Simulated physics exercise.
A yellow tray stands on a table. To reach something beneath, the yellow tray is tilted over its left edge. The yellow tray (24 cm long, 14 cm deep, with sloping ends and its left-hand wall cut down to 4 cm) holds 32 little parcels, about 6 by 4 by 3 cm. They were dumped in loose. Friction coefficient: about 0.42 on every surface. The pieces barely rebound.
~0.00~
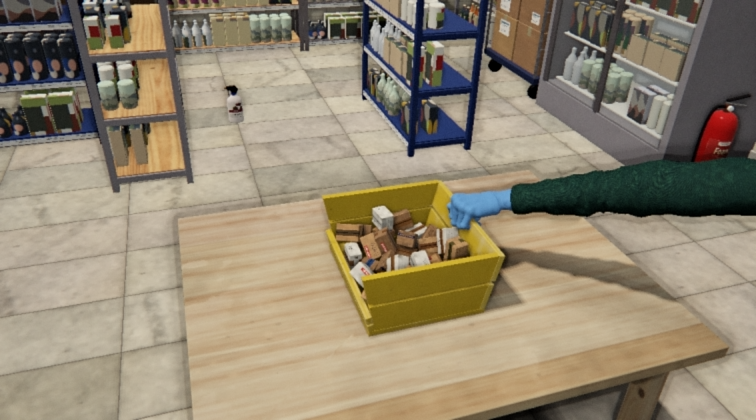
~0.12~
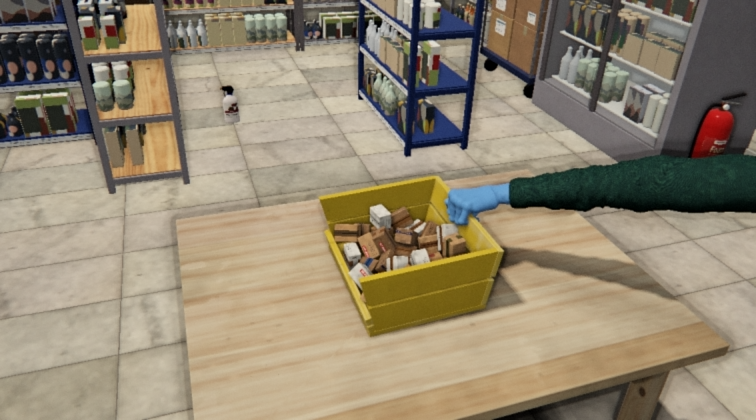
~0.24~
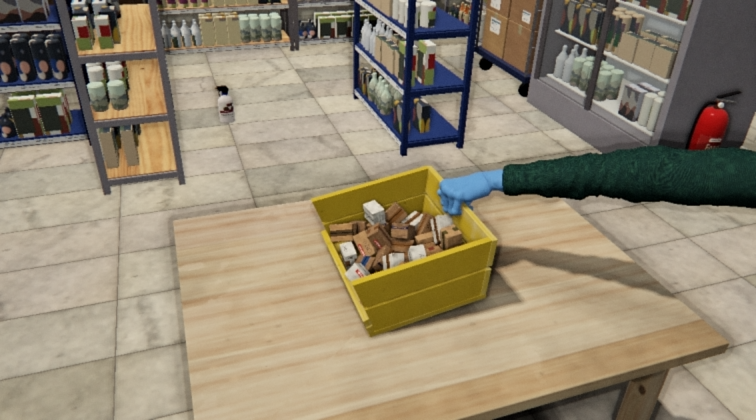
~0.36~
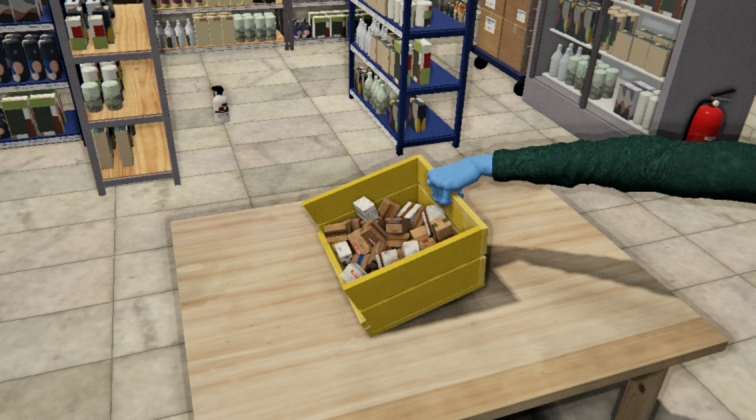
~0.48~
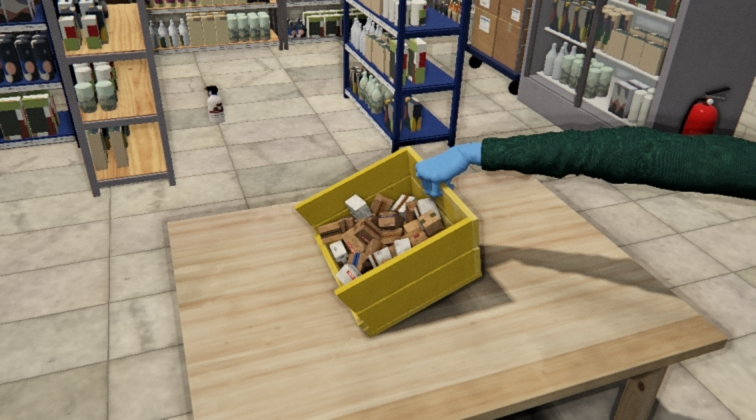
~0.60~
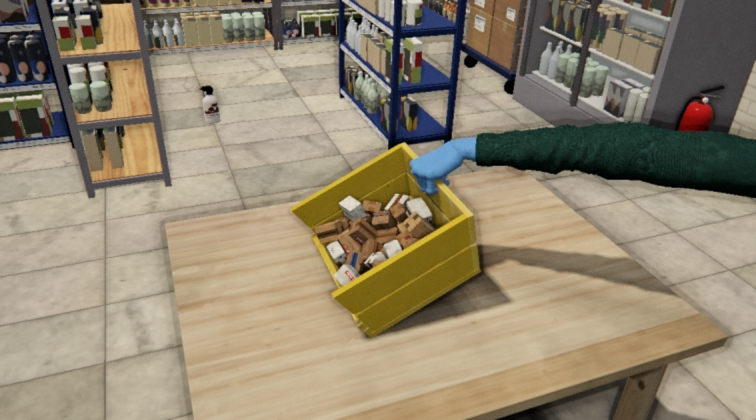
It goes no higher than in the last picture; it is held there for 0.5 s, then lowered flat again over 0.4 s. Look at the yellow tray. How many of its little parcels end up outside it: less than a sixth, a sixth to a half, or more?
Out of the yellow tray go under a sixth of the little parcels.
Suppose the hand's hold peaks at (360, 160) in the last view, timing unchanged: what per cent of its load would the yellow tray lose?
Then yellow tray 40 per cent.
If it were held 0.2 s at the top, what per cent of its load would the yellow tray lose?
Then yellow tray 10 per cent.
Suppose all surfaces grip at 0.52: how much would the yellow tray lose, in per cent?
Then yellow tray 10 per cent.
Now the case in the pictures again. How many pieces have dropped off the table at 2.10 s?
Some 0 pieces.
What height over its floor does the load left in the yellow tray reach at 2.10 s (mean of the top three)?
Roughly 9 cm high.
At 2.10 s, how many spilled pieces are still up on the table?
About 2.
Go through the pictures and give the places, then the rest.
In the first frame (places track the rim corner closest to us here; the camera moves round a little), yellow tray (362, 279); tipped 0°; all still inside.
In the second frame, yellow tray (359, 280); tipped 3°.
In the third frame, yellow tray (352, 283); tipped 9°.
In the fourth frame, yellow tray (343, 288); tipped 16°.
In the fifth frame, yellow tray (335, 293); tipped 22°.
In the sixth frame, yellow tray (332, 296); tipped 25°; all still inside.
After 0.84 s, tilt 25°; the yellow tray has all 32.
After 1.14 s, tilt 24°; the yellow tray is down by 2 of 32.
After 1.56 s, tilt 0°; the yellow tray is down by 2 of 32.
Final count (at 2.10 s), the yellow tray is down by 2 of 32. Asked share, 2 of 32, 6 per cent.
